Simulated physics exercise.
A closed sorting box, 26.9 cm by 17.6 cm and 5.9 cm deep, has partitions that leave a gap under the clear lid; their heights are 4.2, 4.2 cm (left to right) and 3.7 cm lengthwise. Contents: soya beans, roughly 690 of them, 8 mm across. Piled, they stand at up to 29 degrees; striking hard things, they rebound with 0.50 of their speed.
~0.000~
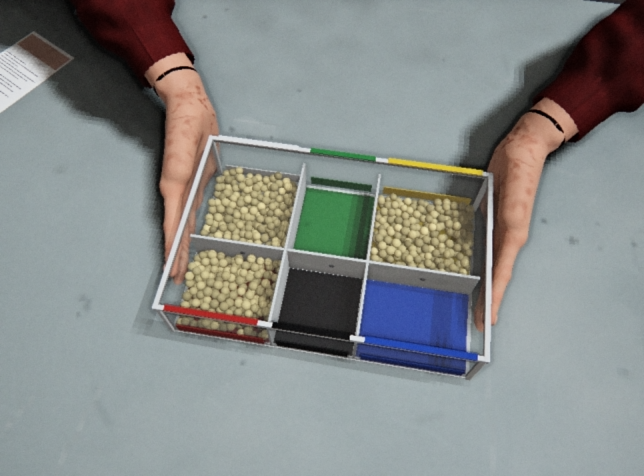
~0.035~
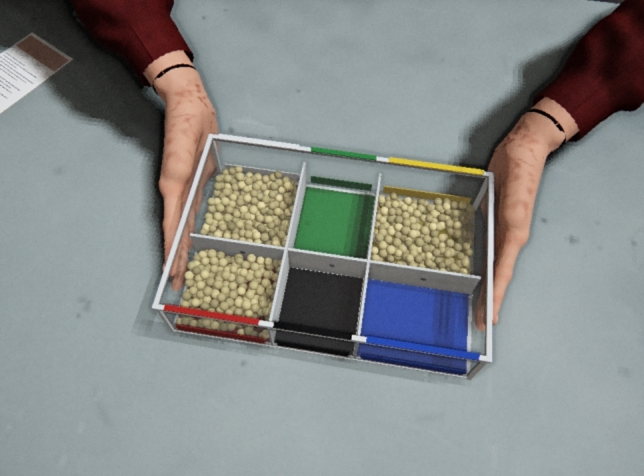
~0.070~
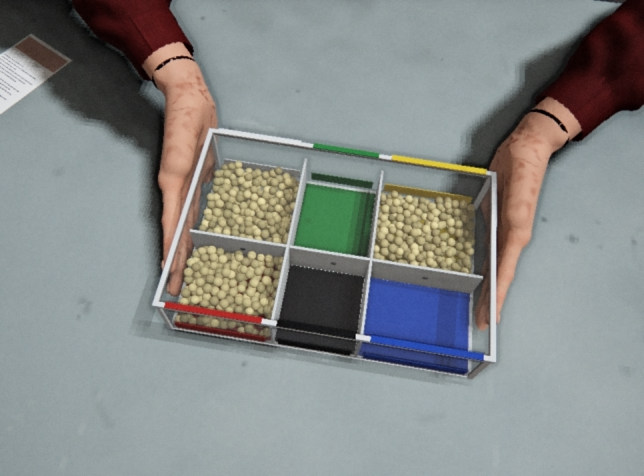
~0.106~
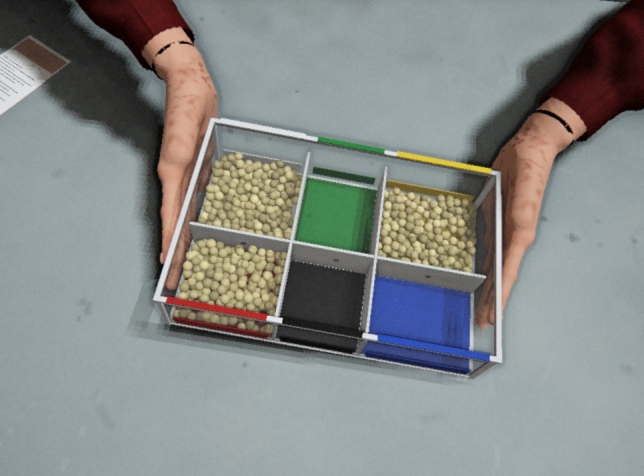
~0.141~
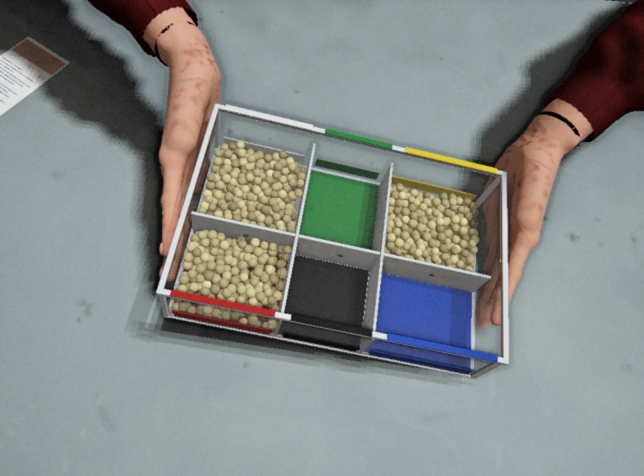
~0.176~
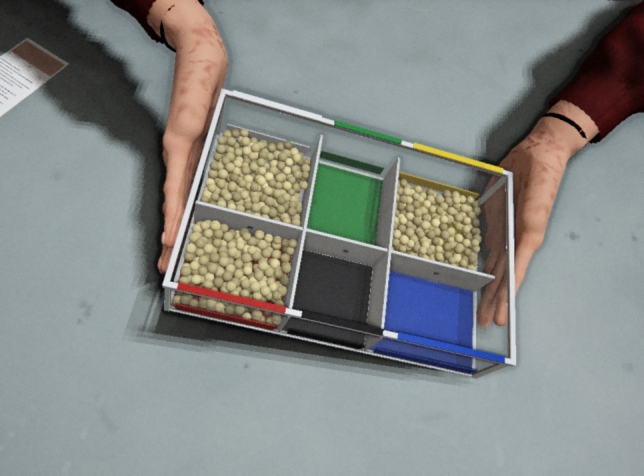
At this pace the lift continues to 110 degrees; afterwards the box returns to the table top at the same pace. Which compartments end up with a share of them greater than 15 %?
Red: Greater. Blue: Not greater. Green: Not greater. Yellow: Greater. White: Greater. Black: Not greater.
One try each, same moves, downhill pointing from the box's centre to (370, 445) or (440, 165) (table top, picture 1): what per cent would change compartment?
Roughly 60 per cent on the first try and 25 per cent on the second.
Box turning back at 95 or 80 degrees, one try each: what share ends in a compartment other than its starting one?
I'd expect close to 20 and then close to 20 per cent.
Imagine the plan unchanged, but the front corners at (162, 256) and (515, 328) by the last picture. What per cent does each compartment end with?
Final shares: Red 5%, blue 0%, green 15%, yellow 45%, white 35%, black 0%.
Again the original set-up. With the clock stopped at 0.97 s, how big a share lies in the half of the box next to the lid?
Some 70 per cent.
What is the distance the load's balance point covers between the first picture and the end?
I'd put it at close to 4.5 cm.
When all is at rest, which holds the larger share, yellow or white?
That would be the yellow compartment.
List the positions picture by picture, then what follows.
In the first frame, box tilt 0 degrees, front corners at (158, 306) and (484, 357); red 30 %, yellow 35 %, white 35 %.
In the second frame, box tilt 1 degrees, front corners at (159, 305) and (486, 357).
In the third frame, box tilt 3 degrees, front corners at (159, 303) and (490, 357).
In the fourth frame, box tilt 6 degrees, front corners at (160, 297) and (495, 358), lowest corner right front.
In the fifth frame, box tilt 11 degrees, front corners at (163, 290) and (502, 359), lowest corner right front.
In the sixth frame, box tilt 15 degrees, front corners at (170, 283) and (510, 360), lowest corner right front; red 30 %, yellow 35 %, white 35 %. The box's pace is about 130 degrees a second.
Then, at 0.97 s, tilt 110 degrees; red 25 %, blue 5 %, yellow 35 %, white 30 %.
After 1.49 s, tilt 50 degrees; red 25 %, blue 10 %, green 5 %, yellow 35 %, white 25 %.
After 2.08 s, tilt 0 degrees; red 20 %, blue 10 %, green 5 %, yellow 35 %, white 25 %.
By 2.6 s all is still; red 20 %, blue 10 %, green 5 %, yellow 35 %, white 25 %, black 0 %.
